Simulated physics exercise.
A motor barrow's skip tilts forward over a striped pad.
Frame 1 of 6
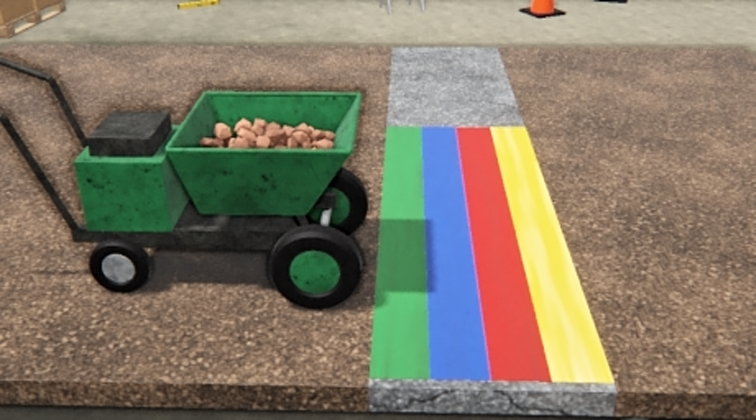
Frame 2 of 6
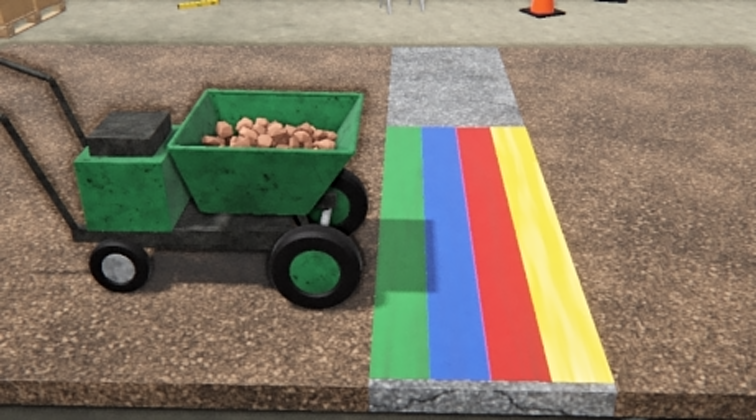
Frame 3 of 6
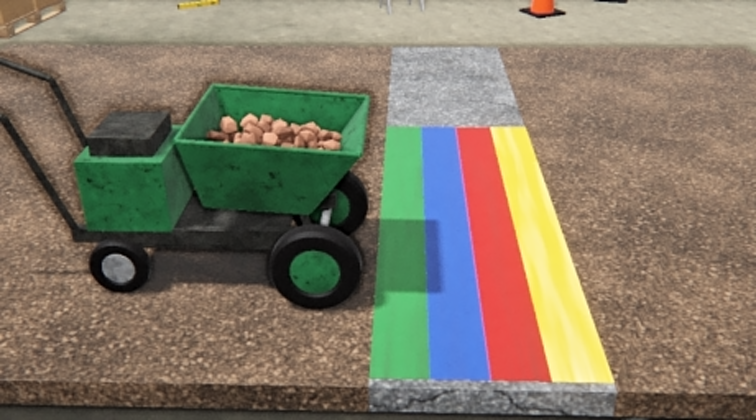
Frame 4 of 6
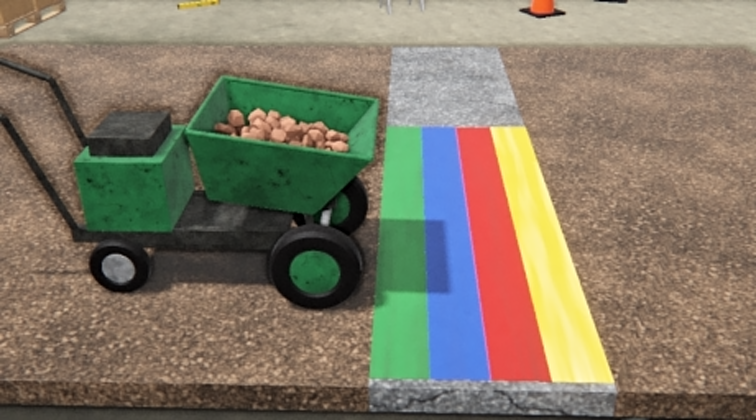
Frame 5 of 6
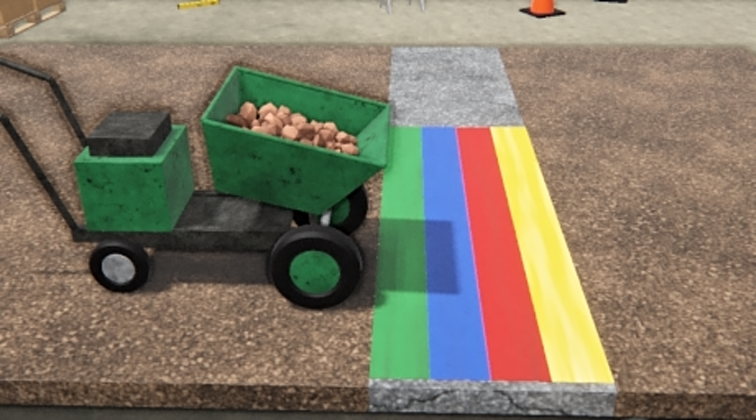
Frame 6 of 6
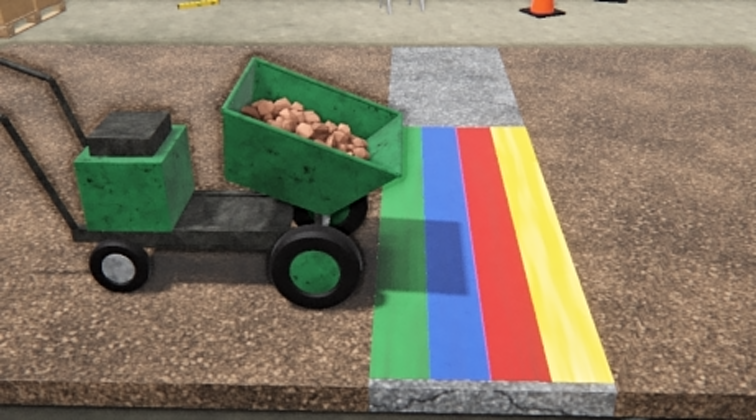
Green skip of a motor barrow, loaded with rubble, tilting forward to the right beside green, blue, red and yellow strips.
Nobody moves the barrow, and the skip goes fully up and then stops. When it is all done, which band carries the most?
The red band carries the most.
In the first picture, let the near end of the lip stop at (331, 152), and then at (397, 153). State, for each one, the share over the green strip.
The first position yields around 0 per cent; the second yields around 0 per cent.
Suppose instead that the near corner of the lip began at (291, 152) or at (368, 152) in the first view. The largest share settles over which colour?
Spot 1 - blue; spot 2 - the red one.
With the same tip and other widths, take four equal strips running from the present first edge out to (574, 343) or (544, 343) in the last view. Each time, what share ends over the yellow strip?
Respectively 20 and 20 percent.
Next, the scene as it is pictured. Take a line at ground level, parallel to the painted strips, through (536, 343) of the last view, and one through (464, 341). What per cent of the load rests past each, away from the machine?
Respectively 20 and 60 %.
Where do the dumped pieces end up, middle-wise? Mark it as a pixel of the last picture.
I'd say the middle ends up at about (492, 263).
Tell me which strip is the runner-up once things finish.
Following the top strip comes blue.
Just after the last frame, skip tipped steeply; every one in the skip.
A moment on, skip tipped right over; roughly two thirds in the skip; about a tenth over the blue strip; roughly a quarter over the red strip; just a few over the yellow strip.
Further on, skip tipped right over; roughly a third in the skip; roughly a quarter over the blue strip; roughly a third over the red strip; about a tenth over the yellow strip; just a few off the paint.
When it is over, skip tipped right over; roughly a third in the skip; not one over the green strip; roughly a quarter over the blue strip; roughly a third over the red strip; about a tenth over the yellow strip; just a few off the paint.
